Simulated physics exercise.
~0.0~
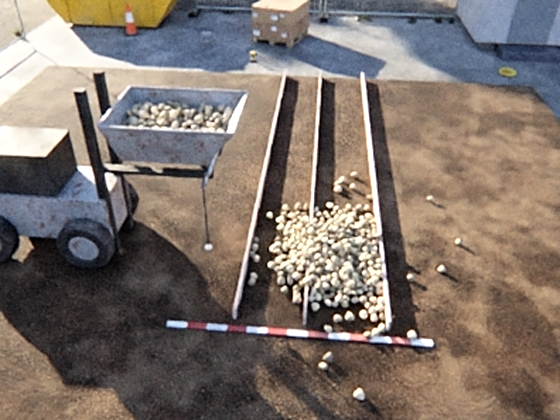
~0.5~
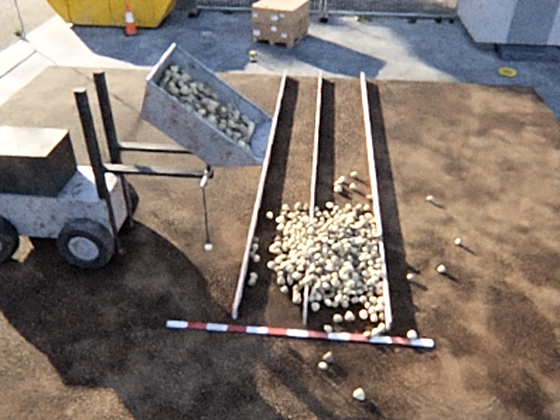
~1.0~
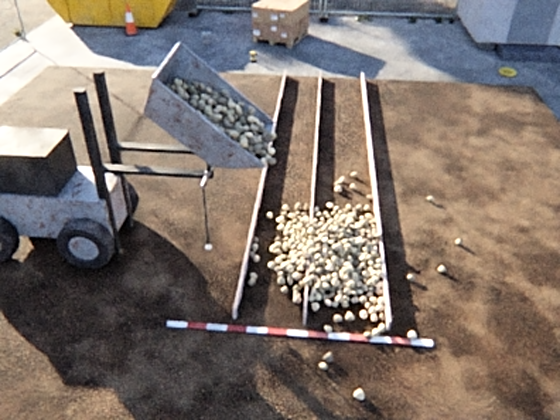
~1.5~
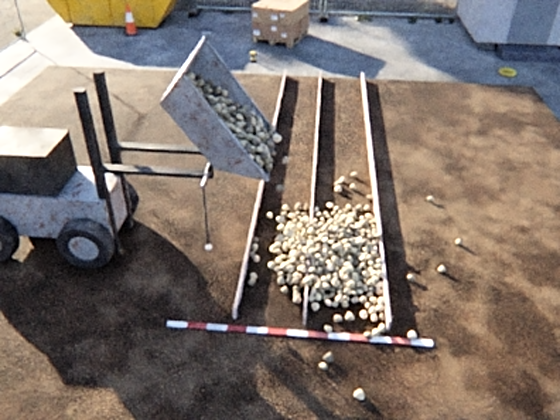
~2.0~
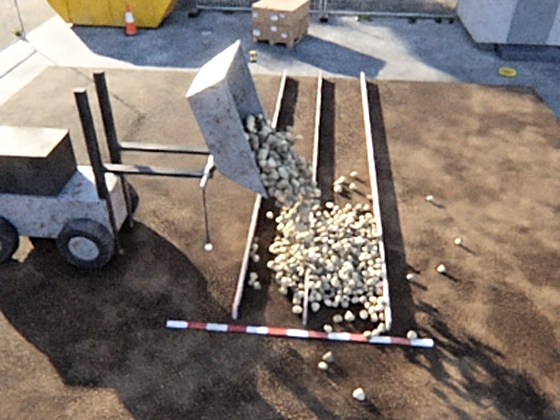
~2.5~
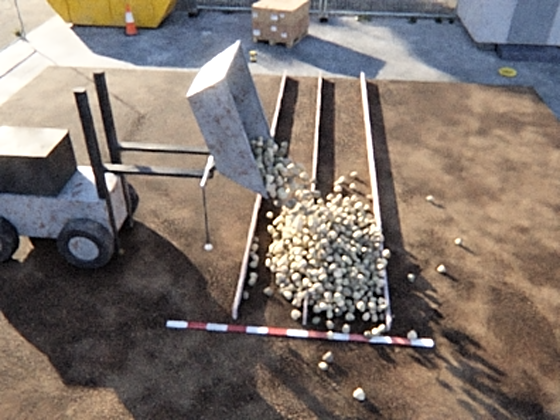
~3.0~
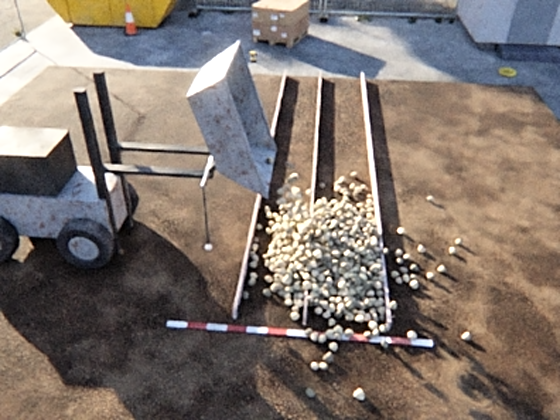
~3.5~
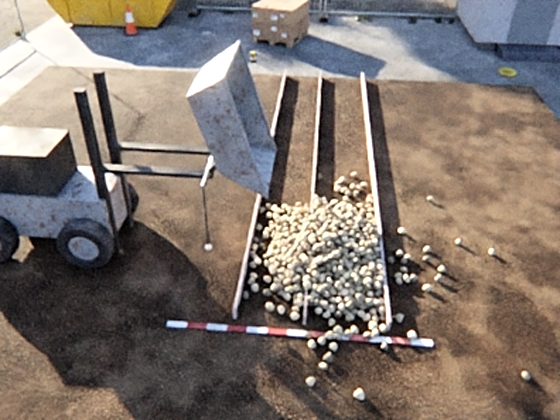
A fork truck tips its skip in stages, spilling cobbles onto the planked pile.
